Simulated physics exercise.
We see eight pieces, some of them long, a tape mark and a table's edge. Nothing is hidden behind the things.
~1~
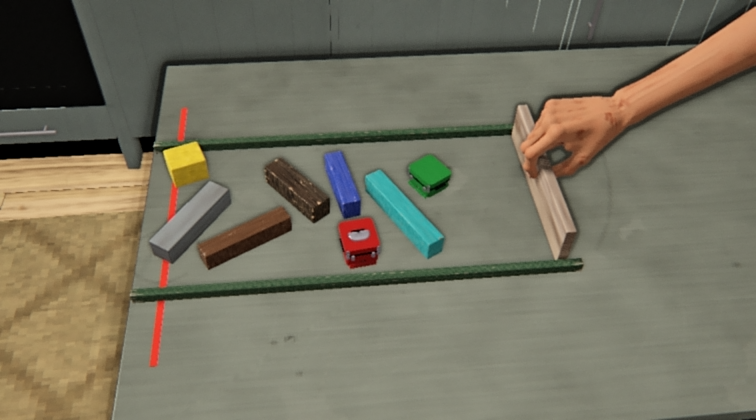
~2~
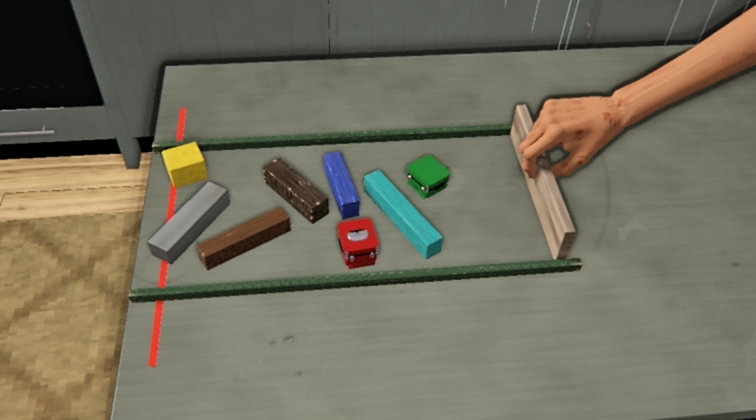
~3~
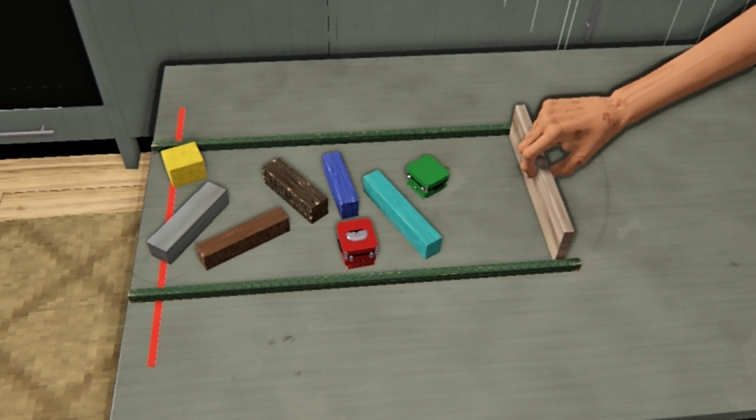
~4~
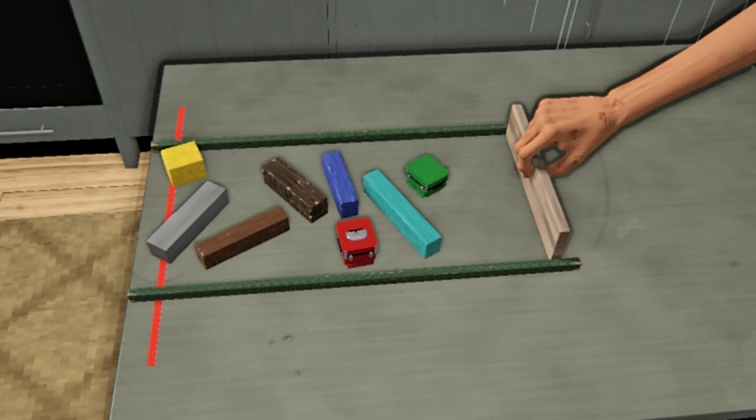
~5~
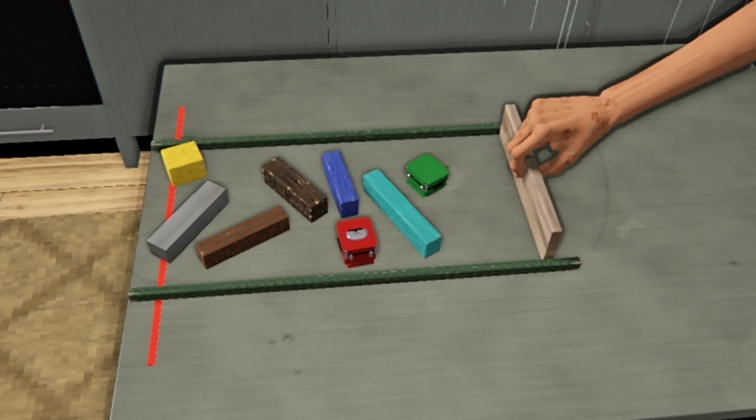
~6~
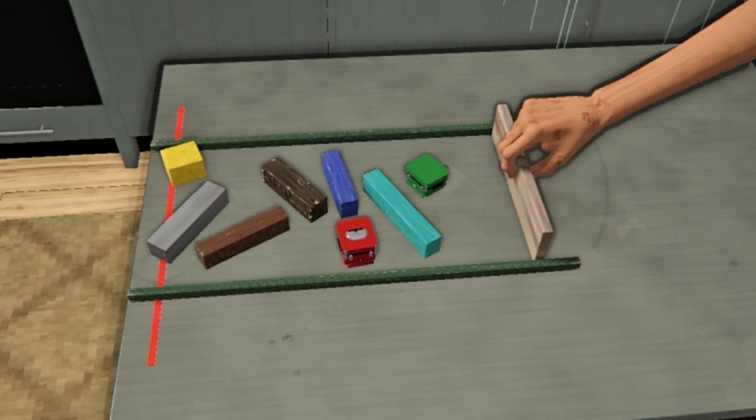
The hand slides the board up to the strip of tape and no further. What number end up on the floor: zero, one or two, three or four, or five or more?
Here the number that fall off is five or more.
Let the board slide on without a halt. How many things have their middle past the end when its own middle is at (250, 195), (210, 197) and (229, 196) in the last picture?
In that order 1, 3 and 2.
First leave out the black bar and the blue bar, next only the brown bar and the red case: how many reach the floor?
It would be 3 and 3.
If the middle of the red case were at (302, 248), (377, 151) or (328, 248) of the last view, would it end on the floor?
Place by place, it drops off; stays on; falls.
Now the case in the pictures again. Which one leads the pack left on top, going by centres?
Foremost is the turquoise bar.
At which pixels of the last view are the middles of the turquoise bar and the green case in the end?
About (137, 230), and the other about (155, 185).
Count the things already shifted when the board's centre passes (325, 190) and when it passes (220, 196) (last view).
At the one place 6, at the other 8.
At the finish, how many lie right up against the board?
The number is 3.
Soon after, none off yet; yellow block at rest near (184, 164); grey stick at rest near (190, 221); brown bar at rest near (244, 237).
After that, none off yet; yellow block at rest near (183, 163); grey stick displaced a little near (149, 226); brown bar displaced about its own width near (159, 257).
In the end, the number that fall off is five or more; gone, red case, blue bar, black bar, brown bar and grey stick.
